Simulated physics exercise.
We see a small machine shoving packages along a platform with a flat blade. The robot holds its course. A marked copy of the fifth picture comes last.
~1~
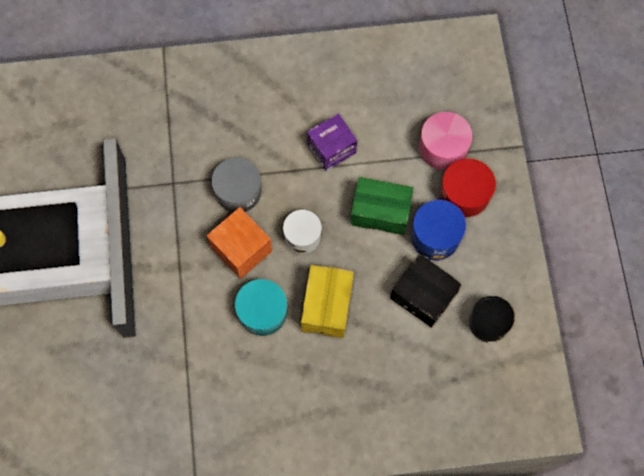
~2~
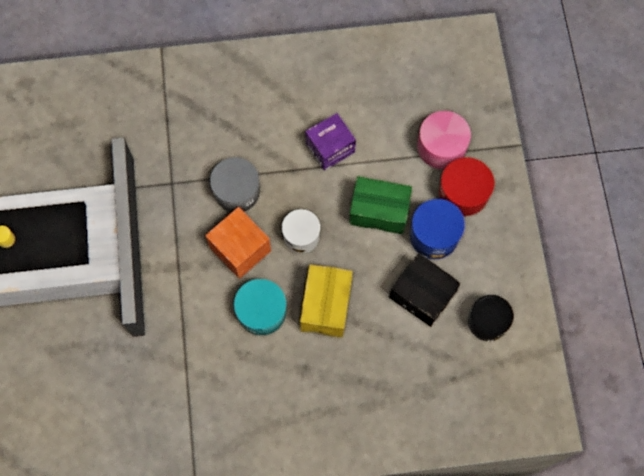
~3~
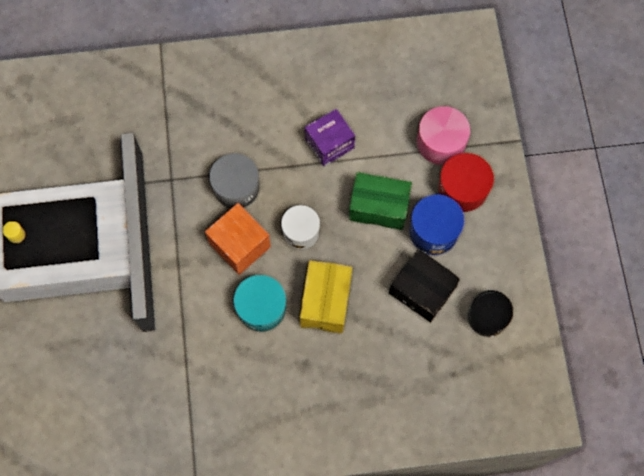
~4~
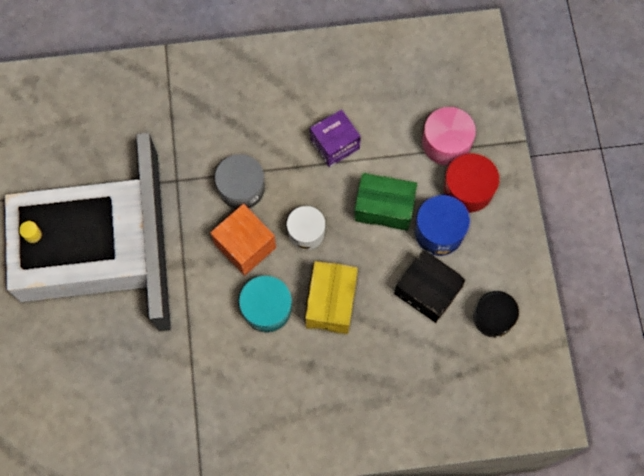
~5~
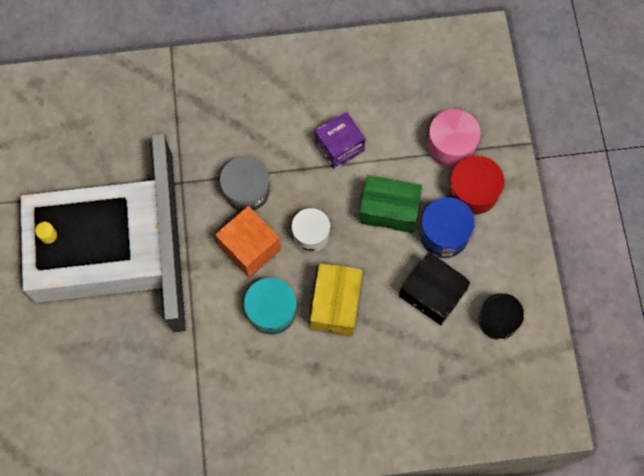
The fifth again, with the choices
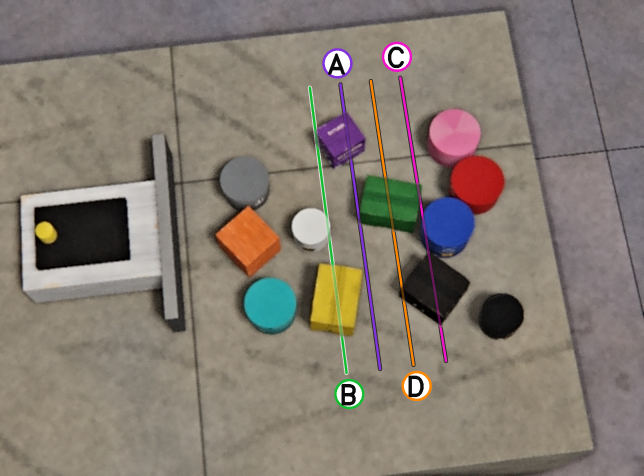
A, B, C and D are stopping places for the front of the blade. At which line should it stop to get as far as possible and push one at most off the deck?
C.
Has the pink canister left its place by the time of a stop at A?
No.
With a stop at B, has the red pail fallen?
By then, no.
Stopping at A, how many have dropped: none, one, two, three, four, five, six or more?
In all, none.
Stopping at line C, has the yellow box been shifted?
Yes.
On the marked copy, A at (359, 220); B at (327, 224); C at (422, 213); D at (391, 216).
Following C. Soon after the start, robot (182, 222); yellow box (347, 300); turquoise pail (300, 306).
Later, robot (275, 211); black pail (505, 319); black box (484, 277).
In the end, robot (346, 203); black box (550, 265); red pail (528, 161); none fallen.
As for the rest, A is within the limit but short; B is within the limit but short; D is within the limit but short.
